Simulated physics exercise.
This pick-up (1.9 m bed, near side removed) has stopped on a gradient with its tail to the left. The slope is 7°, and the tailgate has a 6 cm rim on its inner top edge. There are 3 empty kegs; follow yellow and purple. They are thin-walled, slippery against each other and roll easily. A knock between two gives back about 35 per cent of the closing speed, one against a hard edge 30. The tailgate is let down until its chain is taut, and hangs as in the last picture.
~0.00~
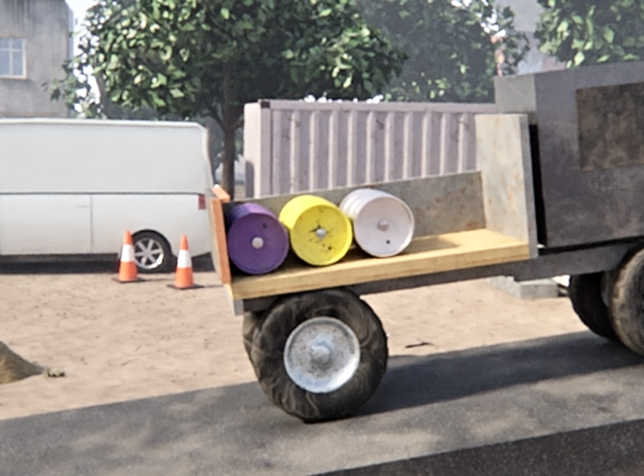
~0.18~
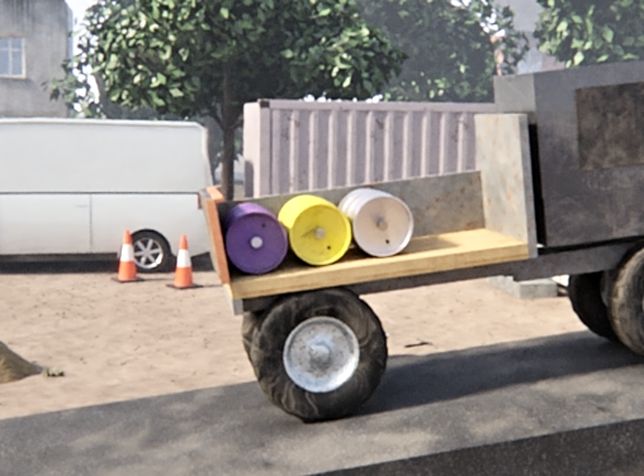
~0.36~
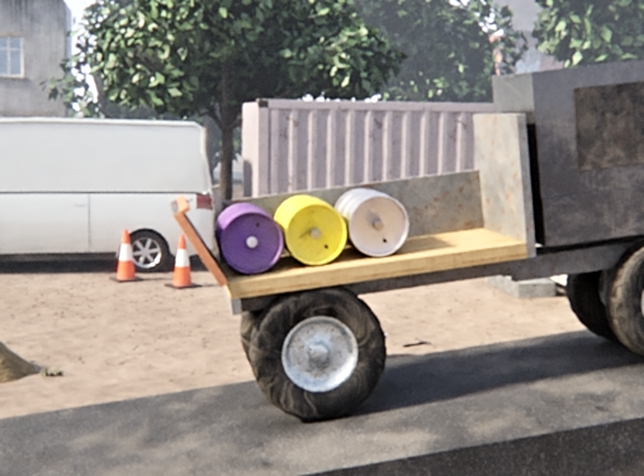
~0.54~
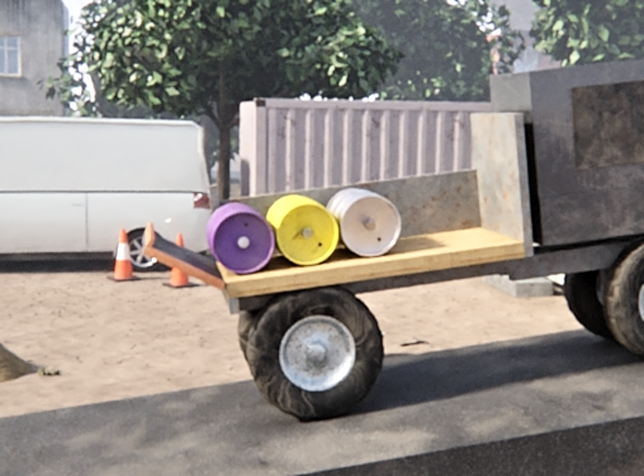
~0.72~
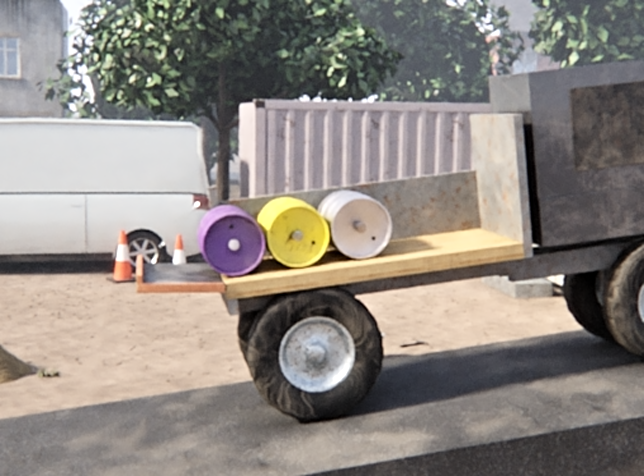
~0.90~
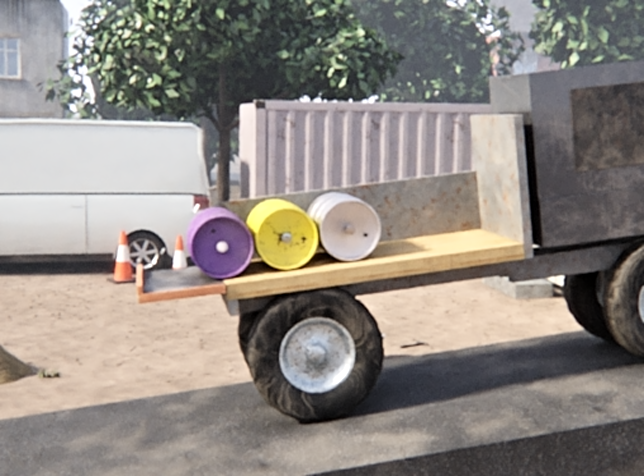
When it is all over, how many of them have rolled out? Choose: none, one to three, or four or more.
The answer is one to three, which leaves 1 of 3.
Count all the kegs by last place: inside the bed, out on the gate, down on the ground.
0, 1 and 2.
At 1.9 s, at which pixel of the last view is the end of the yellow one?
Near (198, 250).
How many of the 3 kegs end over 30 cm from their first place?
The count is 3.
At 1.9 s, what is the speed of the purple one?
Near 0.5 m/s.
By 1.9 s, yellow is on the gate, 15 cm past the hinge, rolling left; purple is on the gate, 55 cm past the hinge, rolling left; 0 of 3 are out.
By 3.3 s, yellow is dropping off the gate; purple is out on the ground; 2 of 3 are out.
Finally (7.0 s), yellow is out on the ground; purple is off the vehicle; 2 of 3 are out.
